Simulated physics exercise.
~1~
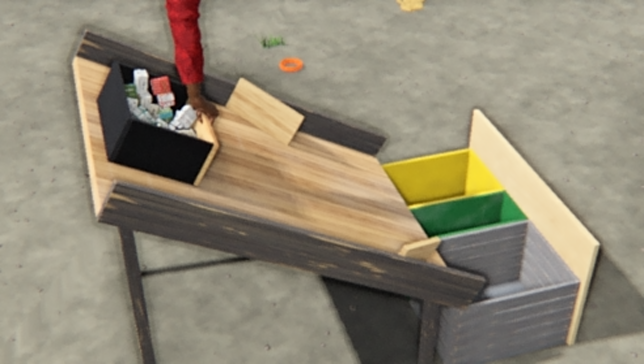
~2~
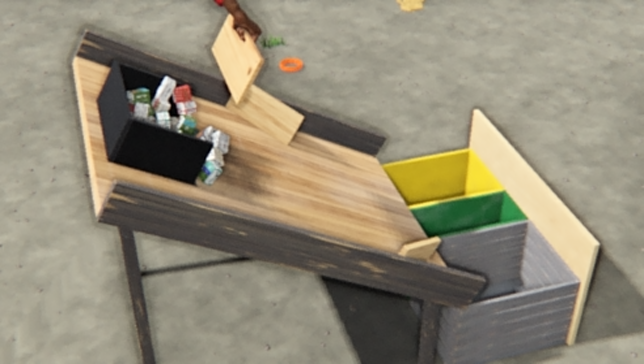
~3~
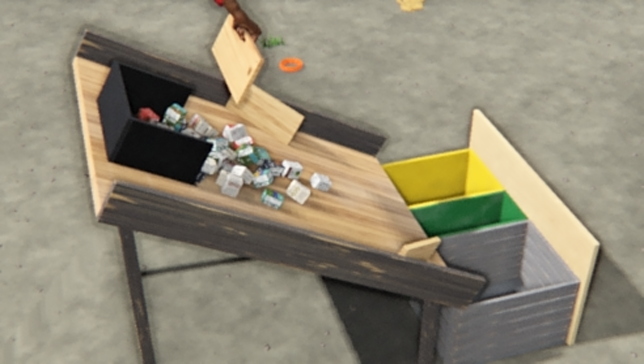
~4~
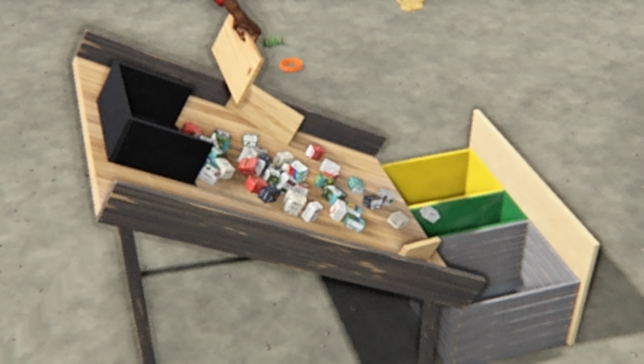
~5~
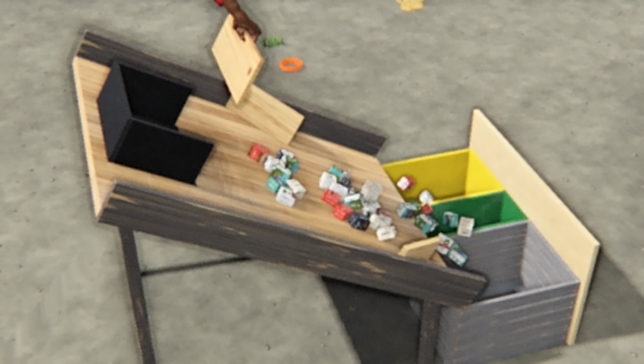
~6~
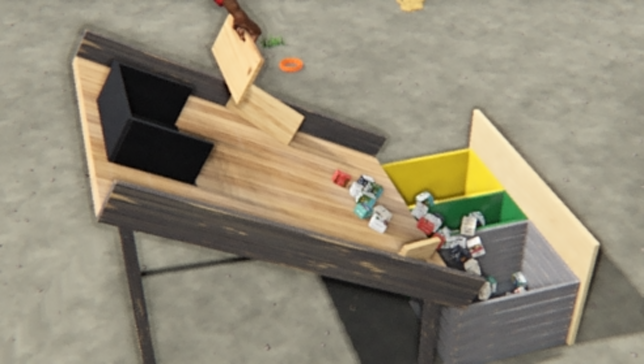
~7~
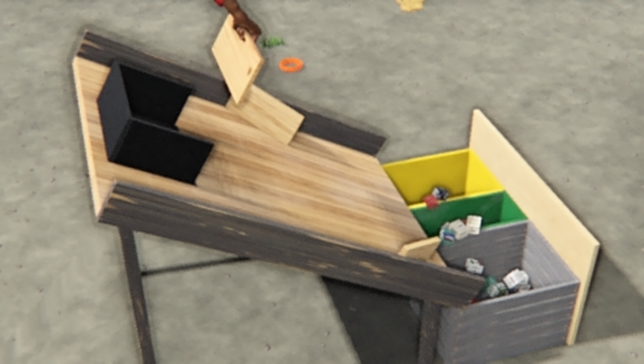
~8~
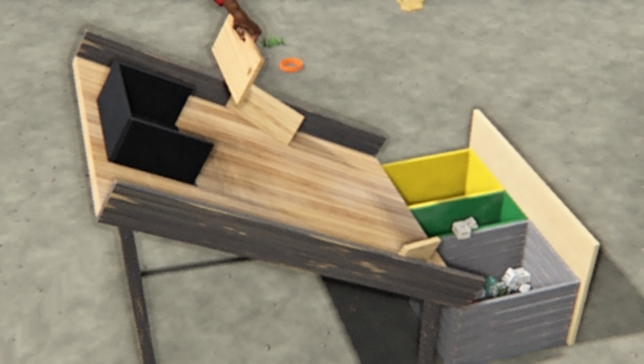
A hand lifts a gate, and small cartons slide down the chute table into three catchers.
